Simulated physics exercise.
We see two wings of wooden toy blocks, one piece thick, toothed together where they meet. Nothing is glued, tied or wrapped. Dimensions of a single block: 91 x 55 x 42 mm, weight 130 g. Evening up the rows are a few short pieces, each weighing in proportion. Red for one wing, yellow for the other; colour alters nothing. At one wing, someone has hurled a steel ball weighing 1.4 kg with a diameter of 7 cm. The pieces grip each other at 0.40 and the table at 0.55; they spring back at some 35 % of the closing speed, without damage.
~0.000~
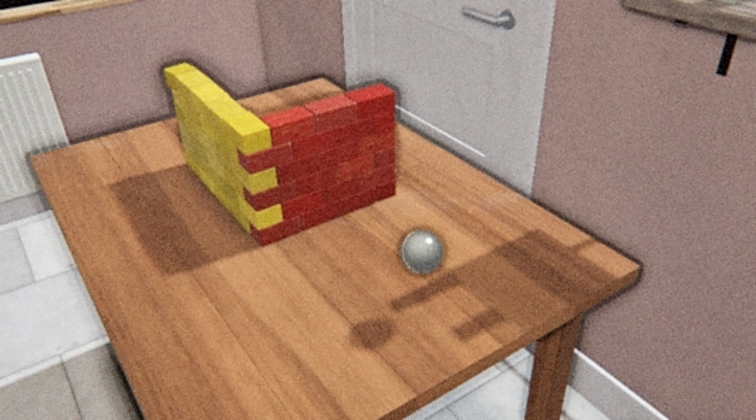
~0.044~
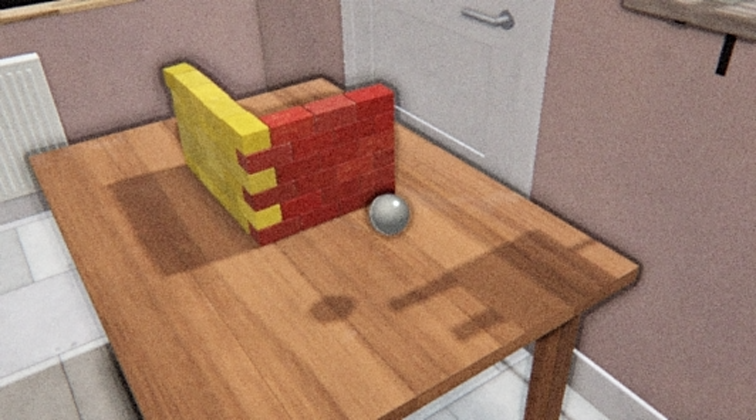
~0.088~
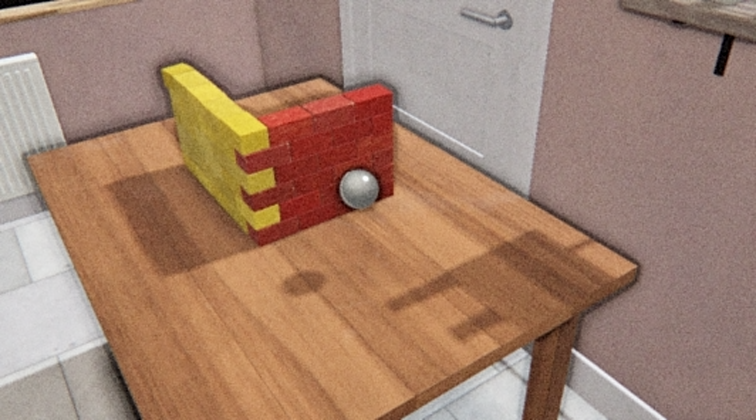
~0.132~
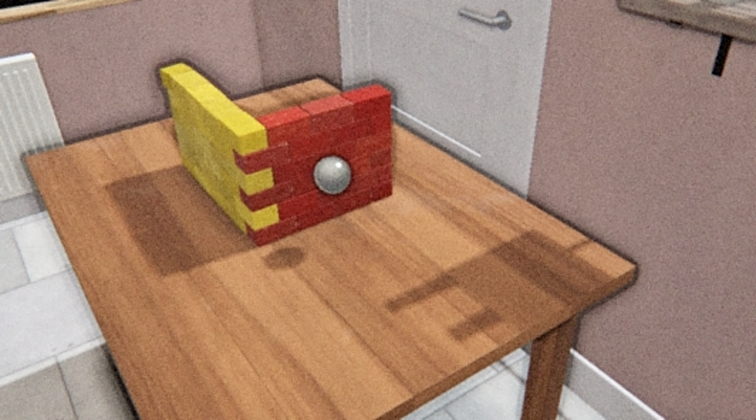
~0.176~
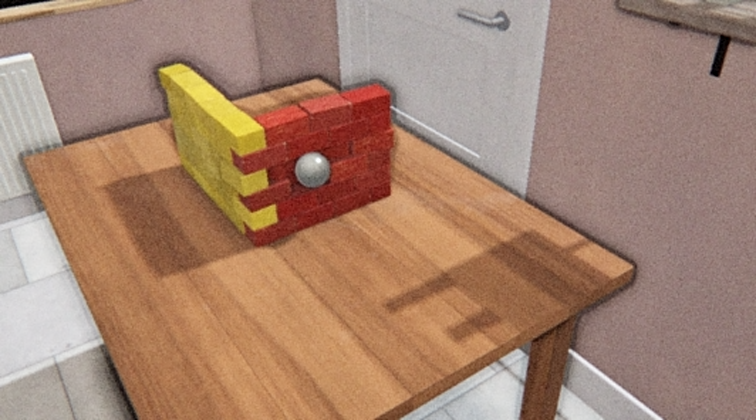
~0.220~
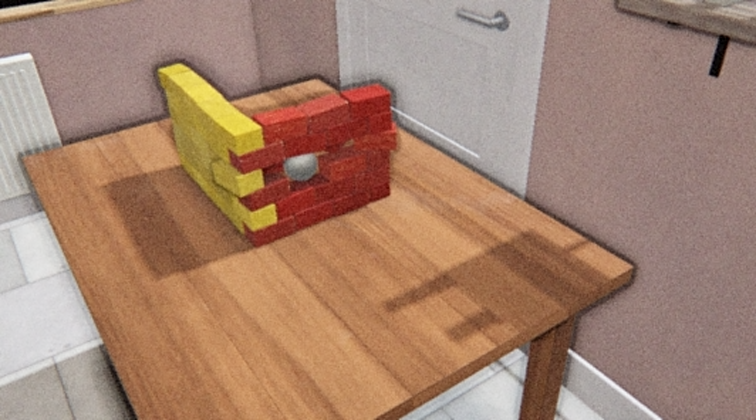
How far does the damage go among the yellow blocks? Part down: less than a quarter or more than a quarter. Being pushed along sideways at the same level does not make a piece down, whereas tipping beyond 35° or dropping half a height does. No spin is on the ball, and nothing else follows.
The part is less than a quarter.
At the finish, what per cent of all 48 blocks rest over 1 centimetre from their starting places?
Shifted share: 30 %.
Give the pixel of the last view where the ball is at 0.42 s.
Position: About (269, 163).
By 0.42 s, ball still moving; none of the 27 yellow blocks down (7 of 48 in all colours); top yellow block tilted 19°; top red block tilted 5°.
By 1.00 s, ball still moving; 1 of the 27 yellow blocks down (9 of 48 in all colours); top yellow block on its side; top red block moved 16 mm.
When it is over (2.3 s), ball rolling away; 1 of the 27 yellow blocks down (10 of 48 in all colours); top yellow block on its side; top red block upside down. That is 4 per cent. In pixels of the last frame, middles, top yellow block near (378, 240), top red block near (294, 155).
